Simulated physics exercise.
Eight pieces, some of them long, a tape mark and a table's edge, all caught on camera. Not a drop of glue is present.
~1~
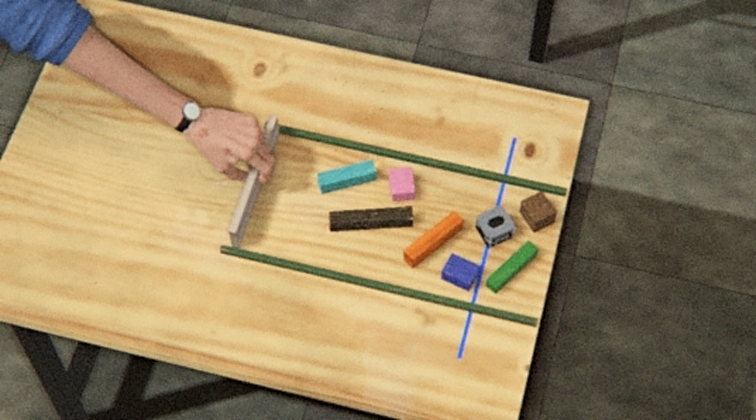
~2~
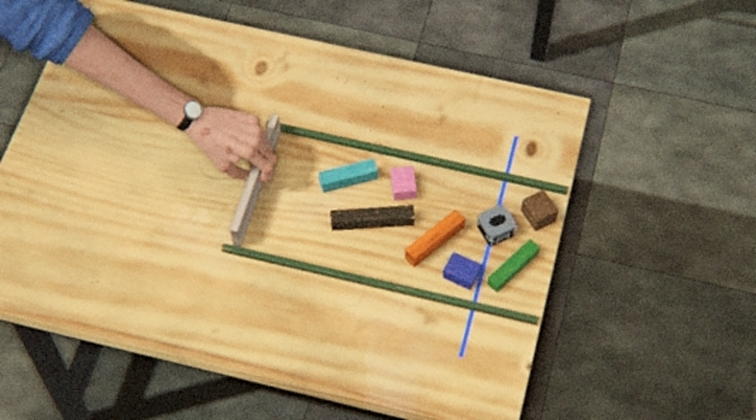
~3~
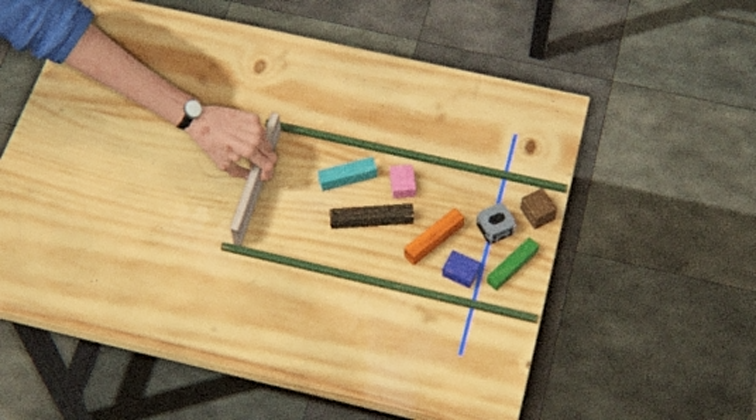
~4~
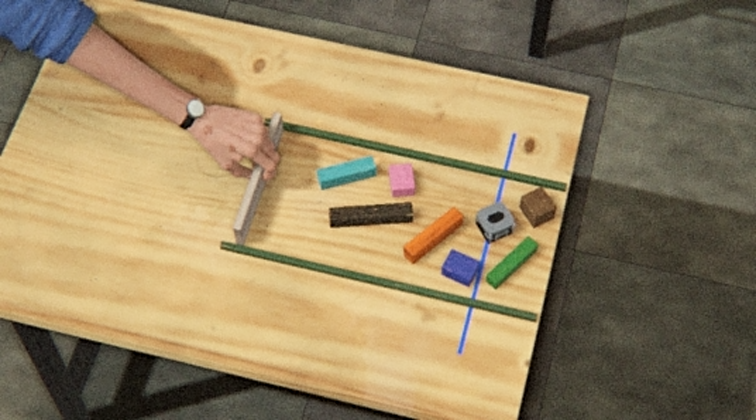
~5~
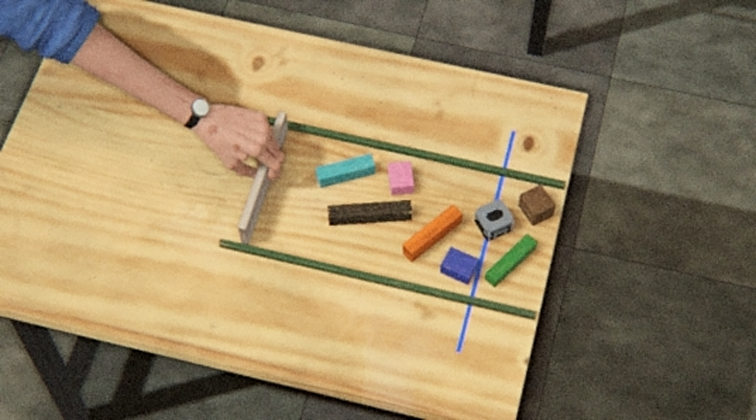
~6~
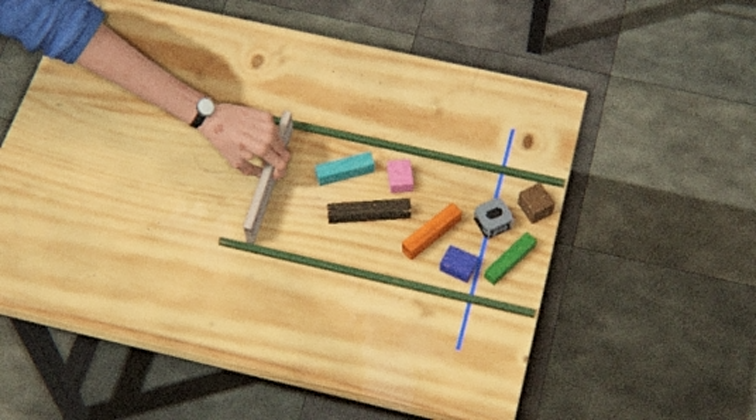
A hand slides an upright board slightly right toward colored blocks lying still on a table.
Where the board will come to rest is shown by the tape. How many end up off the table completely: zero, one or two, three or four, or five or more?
The push clears off a single one or two.
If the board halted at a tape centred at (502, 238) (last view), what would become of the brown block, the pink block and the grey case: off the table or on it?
Lab note - brown block toppled, pink block not toppled, grey case toppled.
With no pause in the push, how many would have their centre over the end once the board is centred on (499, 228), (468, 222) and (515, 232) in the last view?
Respectively 3, 0 and 3.
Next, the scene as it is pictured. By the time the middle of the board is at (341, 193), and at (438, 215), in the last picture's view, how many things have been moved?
3 and 6.
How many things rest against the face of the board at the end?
The count in contact is 3.
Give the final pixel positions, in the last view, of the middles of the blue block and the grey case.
Final centres, in order: Near (503, 283), near (554, 230).
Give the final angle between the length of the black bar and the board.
Roughly 40°.
A little later, none off yet; brown block at rest near (536, 203); green bar at rest near (511, 259); grey case at rest near (493, 218).
When it is over, the number that fall off is one or two; down, brown block.
